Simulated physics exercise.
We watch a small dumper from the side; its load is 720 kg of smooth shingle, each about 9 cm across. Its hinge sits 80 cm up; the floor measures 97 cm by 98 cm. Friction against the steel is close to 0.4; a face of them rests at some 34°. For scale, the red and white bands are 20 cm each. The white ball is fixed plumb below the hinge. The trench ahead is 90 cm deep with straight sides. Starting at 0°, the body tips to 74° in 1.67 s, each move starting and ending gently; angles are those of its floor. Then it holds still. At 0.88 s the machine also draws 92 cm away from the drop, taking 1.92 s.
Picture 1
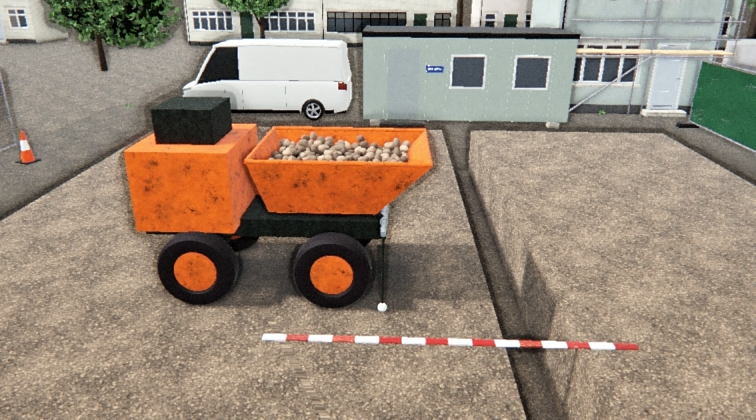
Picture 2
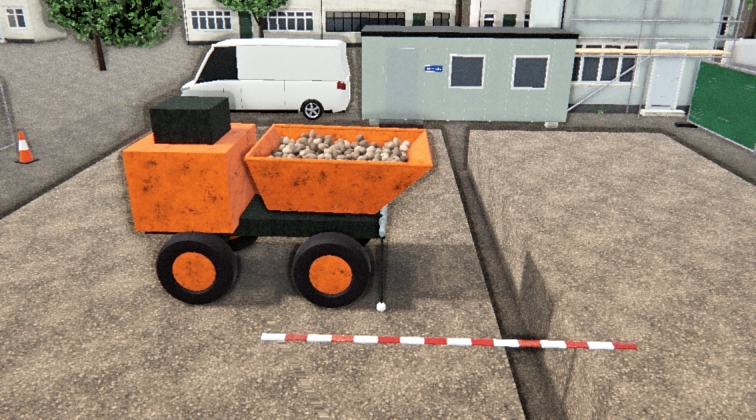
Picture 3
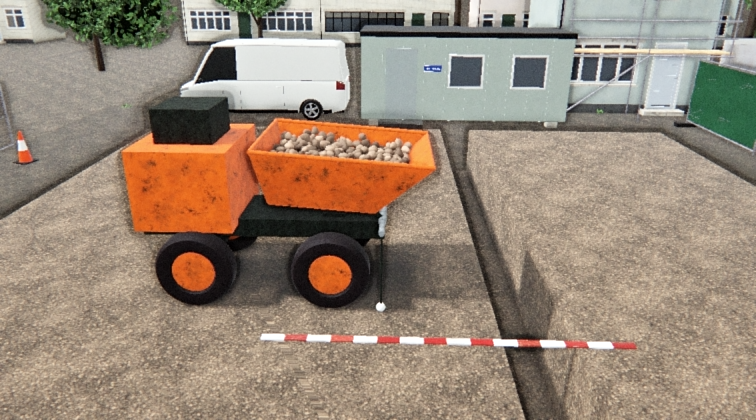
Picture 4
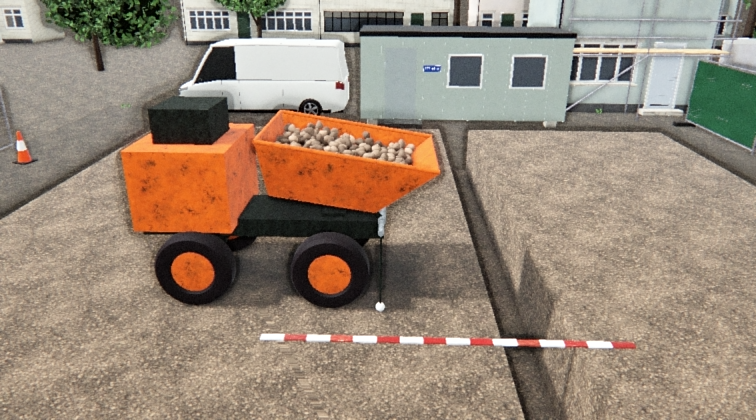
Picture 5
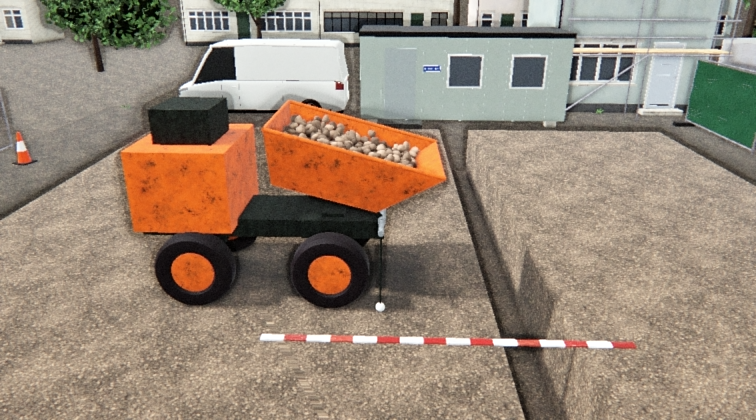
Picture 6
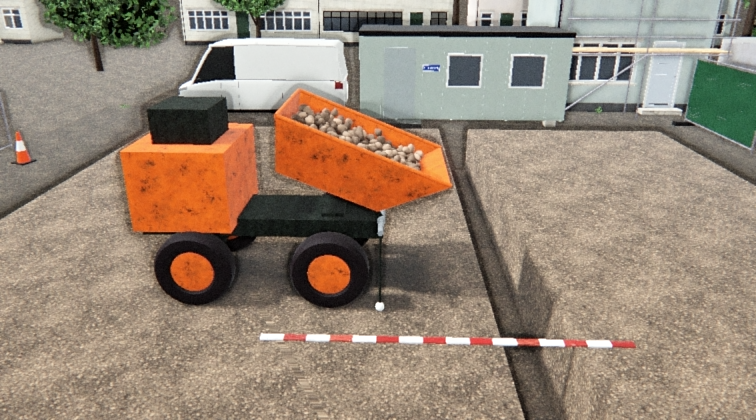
The orange dumper's skip, loaded with stones, slowly tilts up toward the right beside a trench.
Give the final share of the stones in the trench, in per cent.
Some 50 per cent of it.
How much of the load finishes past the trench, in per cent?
Near 0 in a hundred.
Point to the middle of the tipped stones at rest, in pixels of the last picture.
Around (476, 276).
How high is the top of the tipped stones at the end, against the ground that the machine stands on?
Some 26 cm above that level.
A little later the floor is at 62°; 99 % in the body, 1 % short of the trench; the foremost stones are at (464, 225).
Then the floor is at 74°; 28 % in the body, 49 % short of the trench, 24 % in the trench; the foremost stones are at (536, 335).
Later still the floor is at 74°; 0 % in the body, 52 % short of the trench, 48 % in the trench; the foremost stones are at (535, 354).
In the end the floor is at 74°; 0 % in the body, 52 % short of the trench, 48 % in the trench; the foremost stones are at (535, 354).
